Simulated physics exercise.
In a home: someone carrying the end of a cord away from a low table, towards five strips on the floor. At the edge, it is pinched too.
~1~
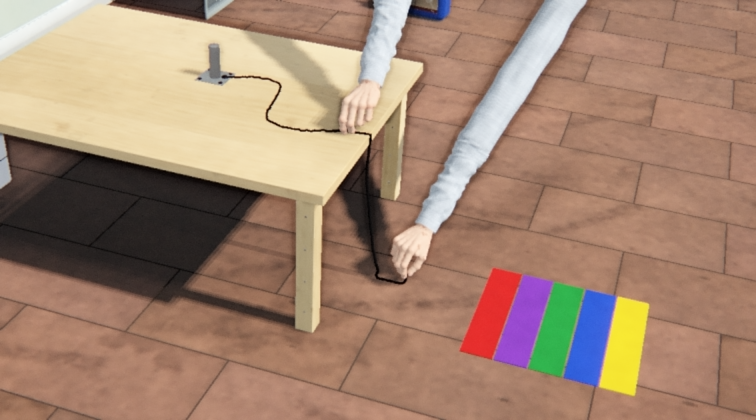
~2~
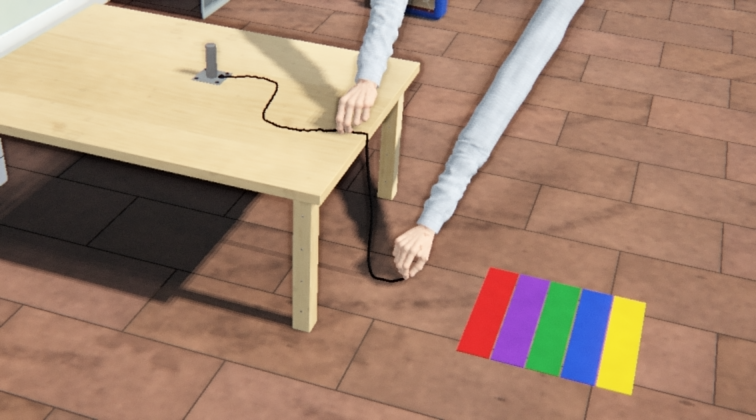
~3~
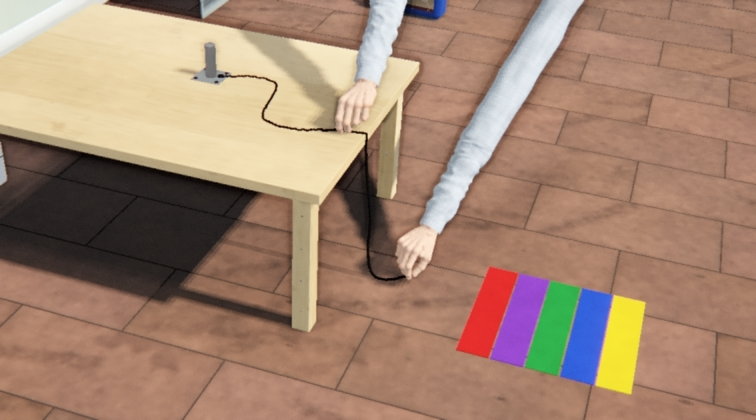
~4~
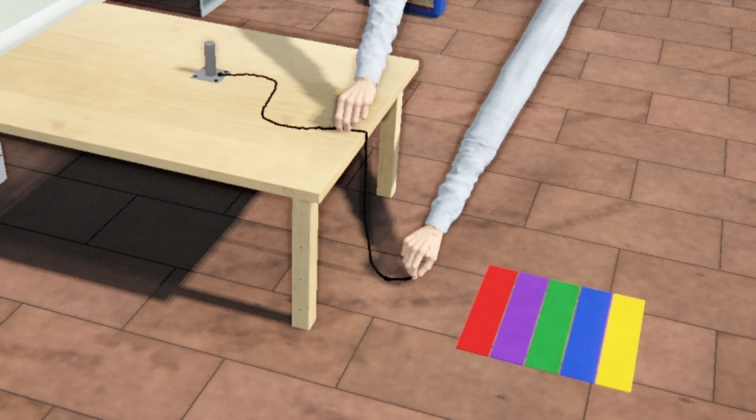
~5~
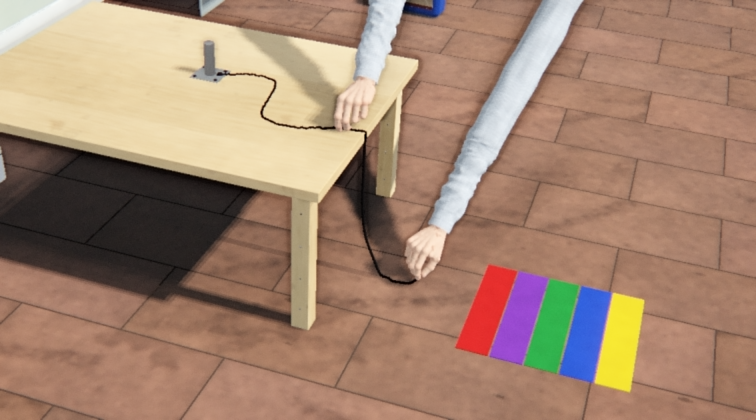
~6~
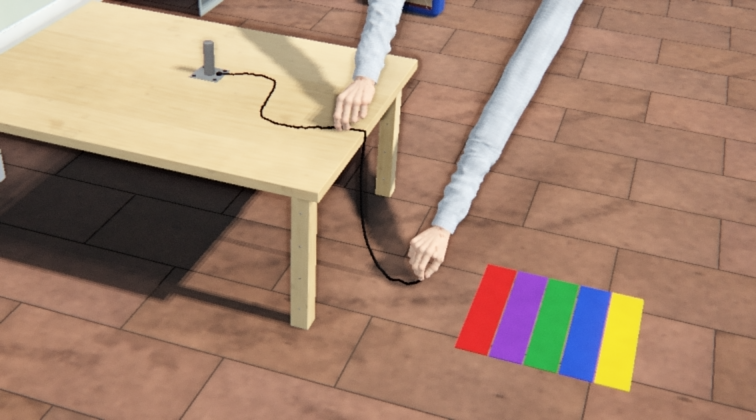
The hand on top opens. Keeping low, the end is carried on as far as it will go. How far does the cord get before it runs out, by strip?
As far as the blue strip.
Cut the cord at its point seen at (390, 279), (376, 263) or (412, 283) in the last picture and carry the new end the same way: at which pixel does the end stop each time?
(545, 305), (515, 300), (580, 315).
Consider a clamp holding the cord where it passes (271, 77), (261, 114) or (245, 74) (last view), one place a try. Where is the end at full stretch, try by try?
Approximately (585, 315), (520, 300) and (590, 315) respectively.
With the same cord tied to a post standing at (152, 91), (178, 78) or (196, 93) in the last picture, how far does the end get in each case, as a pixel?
Roughly (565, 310), (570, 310) and (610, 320), try by try.
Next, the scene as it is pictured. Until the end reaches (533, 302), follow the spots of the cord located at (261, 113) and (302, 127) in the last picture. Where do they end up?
Point one: (329, 114); point two: (367, 139).
Early on, end near (532, 302); over purple.
Midway, end near (572, 311); over green.
At the end of the slack, end near (596, 317); over blue. It gets as far as the blue strip.
